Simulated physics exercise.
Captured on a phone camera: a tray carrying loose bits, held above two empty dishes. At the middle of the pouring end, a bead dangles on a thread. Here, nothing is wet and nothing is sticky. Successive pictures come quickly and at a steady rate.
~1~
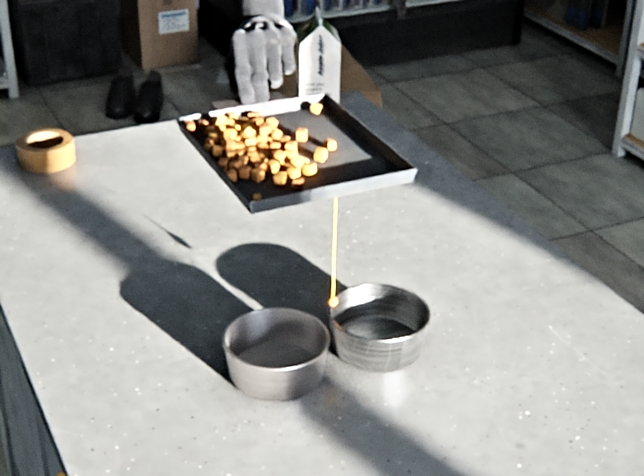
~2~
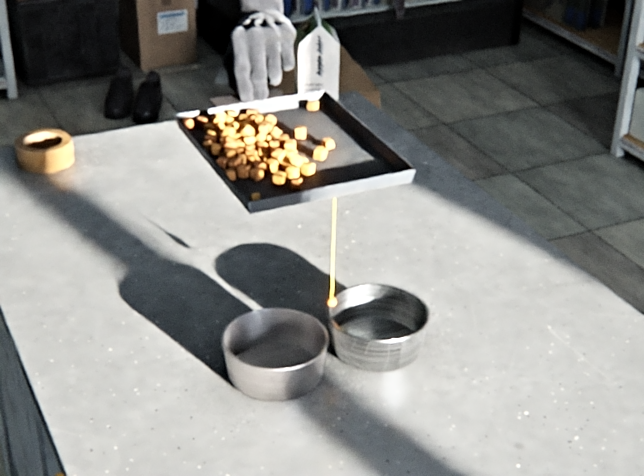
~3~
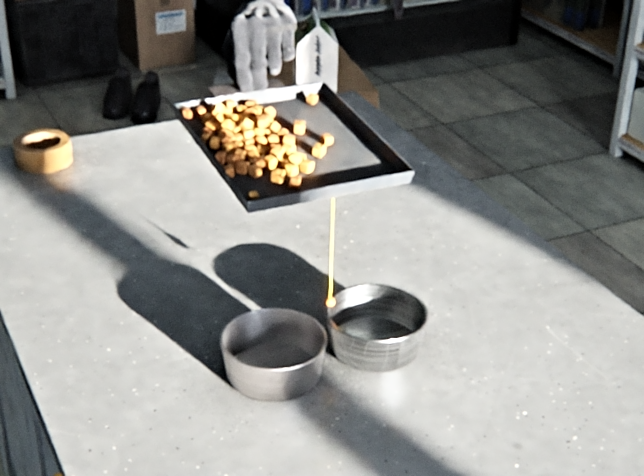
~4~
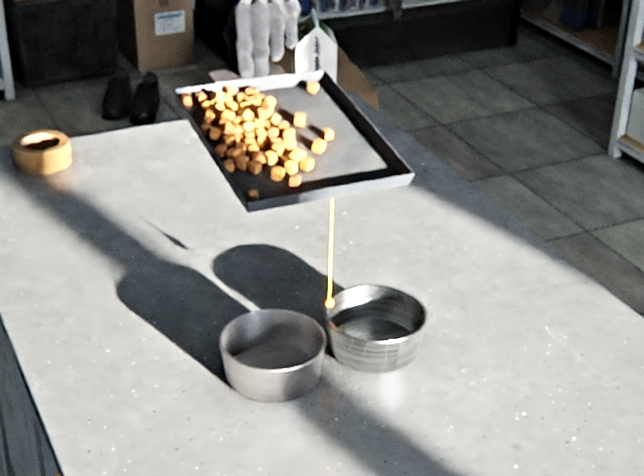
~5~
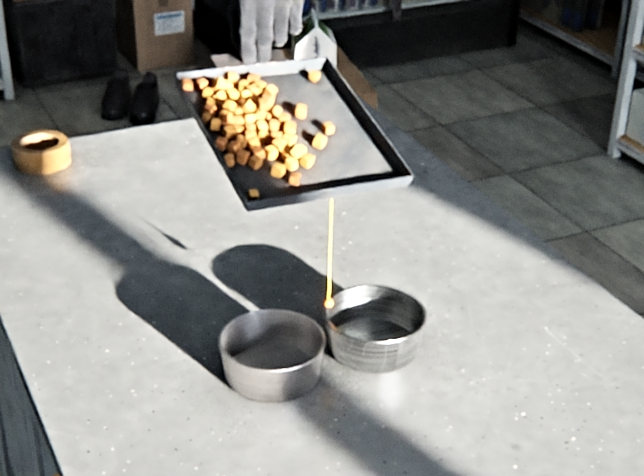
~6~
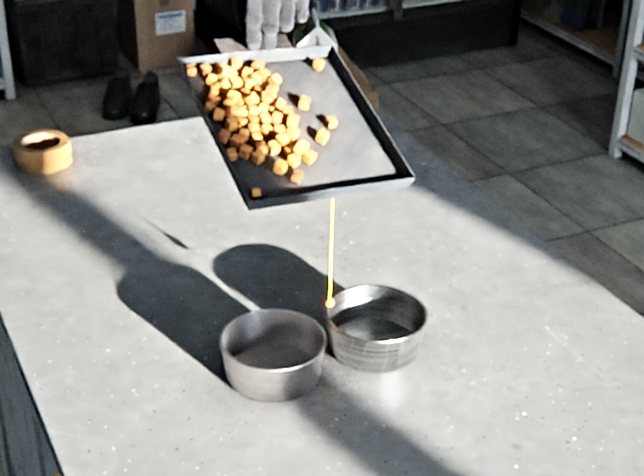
On a pale grey, sunlit table in a room with dark floor tiles, the view looks down from a fixed, raised angle. A dark tray of golden-brown cubes is held above two empty metal dishes, with an orange bead hanging on a thread between, a tan ring at left and a pale gloved hand behind. The tray's far side rises steadily, tilting it toward the viewer, its near right corner dipping slightly.
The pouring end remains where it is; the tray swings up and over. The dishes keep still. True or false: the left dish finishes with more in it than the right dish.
False; the right dish has more.
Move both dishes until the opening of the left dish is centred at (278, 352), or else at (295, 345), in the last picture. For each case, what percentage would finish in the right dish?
That makes 60 per cent, followed by 50 per cent.
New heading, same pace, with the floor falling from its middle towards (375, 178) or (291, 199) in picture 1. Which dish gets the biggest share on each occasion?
Try 1: The right-side dish; try 2: The left-side dish.
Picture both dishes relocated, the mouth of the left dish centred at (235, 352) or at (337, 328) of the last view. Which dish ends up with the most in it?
Results - the dish on the right side first, the dish on the left side second.
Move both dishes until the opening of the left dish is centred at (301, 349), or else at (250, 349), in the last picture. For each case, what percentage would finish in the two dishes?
You'd see roughly 80 per cent first and roughly 50 per cent second.
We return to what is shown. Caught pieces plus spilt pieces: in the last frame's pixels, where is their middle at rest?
Around (379, 365).
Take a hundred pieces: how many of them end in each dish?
For the left dish 0 per cent, for the right dish 40.
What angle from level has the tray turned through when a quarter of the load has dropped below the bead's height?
85° or so.
Just after the last frame, tray tipped steeply; almost all on the tray; about a tenth in the air.
A moment on, tray tipped past a quarter turn; roughly two thirds on the tray; about a tenth in the right dish; about a tenth outside both; just a few in the air.
Further on, tray tipped past a quarter turn; just a few in the left dish; roughly half in the right dish; roughly half outside both.
When it is over, tray tipped past a quarter turn; just a few in the left dish; roughly half in the right dish; roughly half outside both.
